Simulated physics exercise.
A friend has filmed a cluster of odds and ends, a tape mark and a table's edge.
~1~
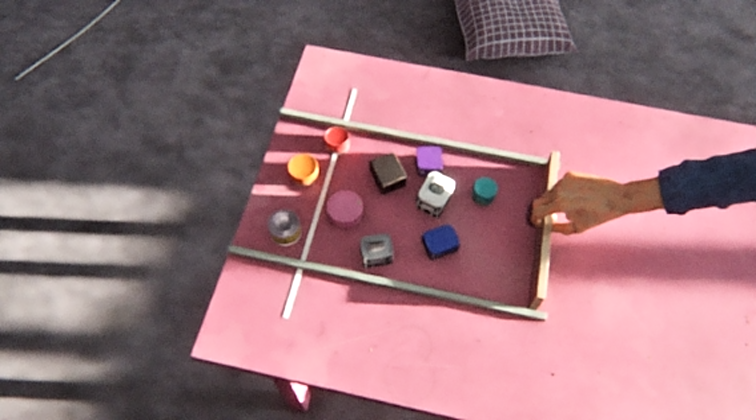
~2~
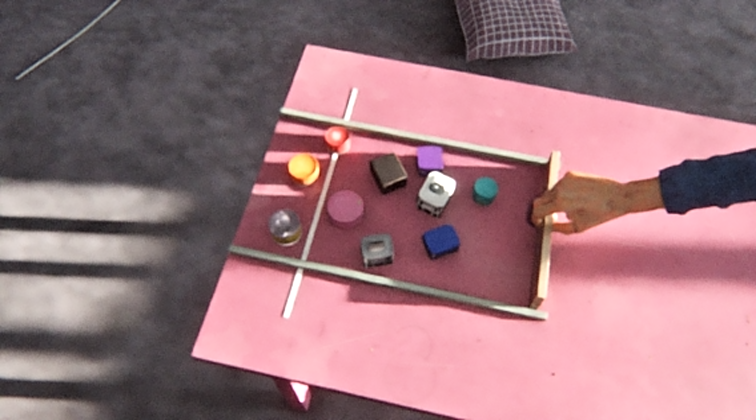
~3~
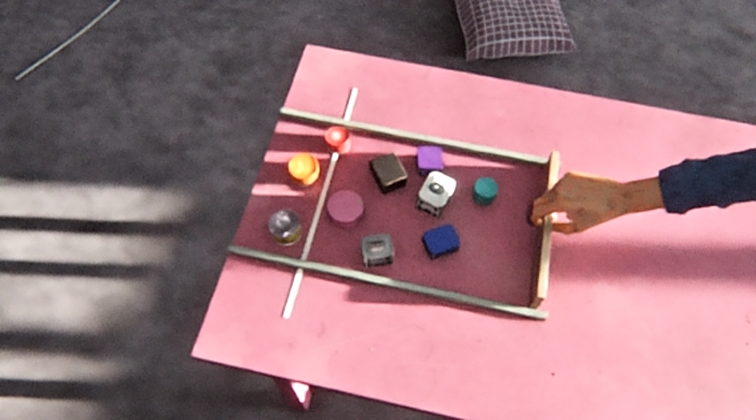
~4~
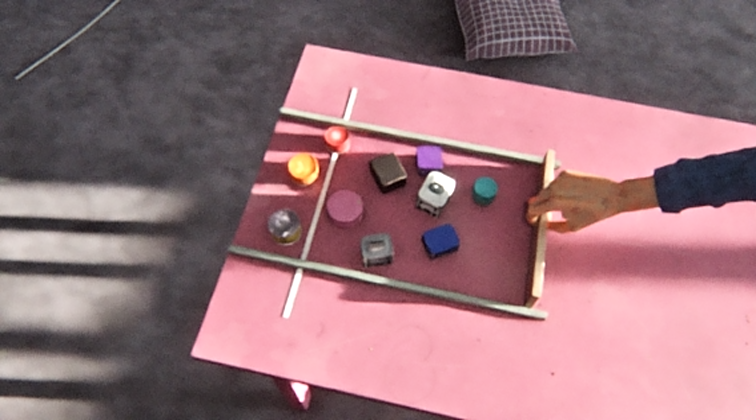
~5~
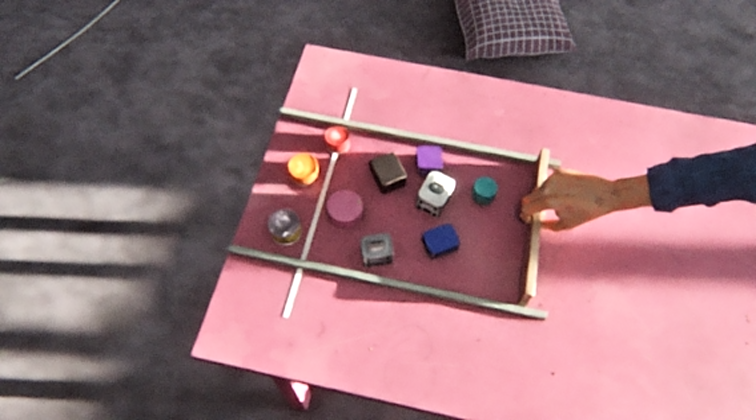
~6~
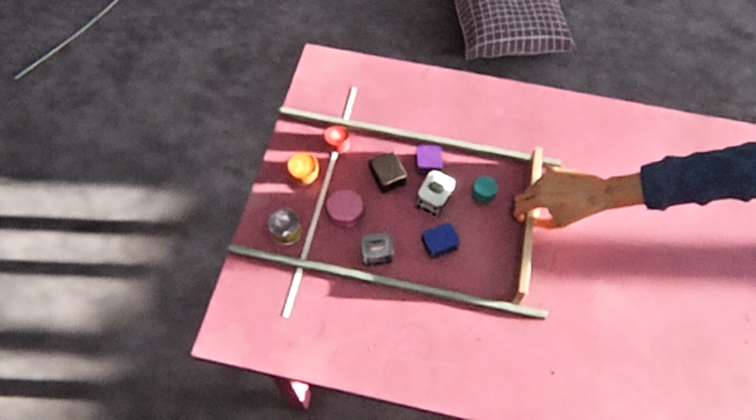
On a pink table, a hand slides a wooden board slightly left between two rails, the small scattered objects staying still.
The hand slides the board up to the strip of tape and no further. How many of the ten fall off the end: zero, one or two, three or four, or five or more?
As it turns out, the number that fall off is zero.
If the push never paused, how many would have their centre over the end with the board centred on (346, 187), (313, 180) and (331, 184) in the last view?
In that order 0, 1 and 0.
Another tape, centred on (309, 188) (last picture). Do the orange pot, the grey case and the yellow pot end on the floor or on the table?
The orange pot is lost, the grey case stays on, the yellow pot stays on.
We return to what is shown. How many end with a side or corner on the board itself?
The number is 5.
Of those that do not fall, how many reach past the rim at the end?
It comes to 1.
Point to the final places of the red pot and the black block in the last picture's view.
First (306, 128), then (297, 151).
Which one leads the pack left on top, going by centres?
That is the orange pot.
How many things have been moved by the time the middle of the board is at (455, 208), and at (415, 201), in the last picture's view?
3 and 6.
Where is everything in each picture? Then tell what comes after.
The first picture shows orange pot (304, 171); yellow pot (285, 228); red pot (337, 141); board (544, 228); tape (324, 192).
The second picture shows yellow pot (285, 228); grey case (377, 250).
The third picture shows red pot (338, 140); pink lid (346, 209).
The fourth picture shows orange pot (304, 170); black block (388, 173).
The fifth picture shows yellow pot (285, 227); blue case (441, 242).
The sixth picture shows orange pot (303, 170); yellow pot (285, 227); red pot (337, 140); board (527, 223); tape (324, 191).
Early on, none off yet; orange pot at rest near (303, 170); yellow pot at rest near (285, 227); red pot at rest near (337, 140).
A while later, none off yet; orange pot at rest near (302, 168); yellow pot at rest near (285, 227); red pot moving near (334, 135).
Finally, the number that fall off is zero.
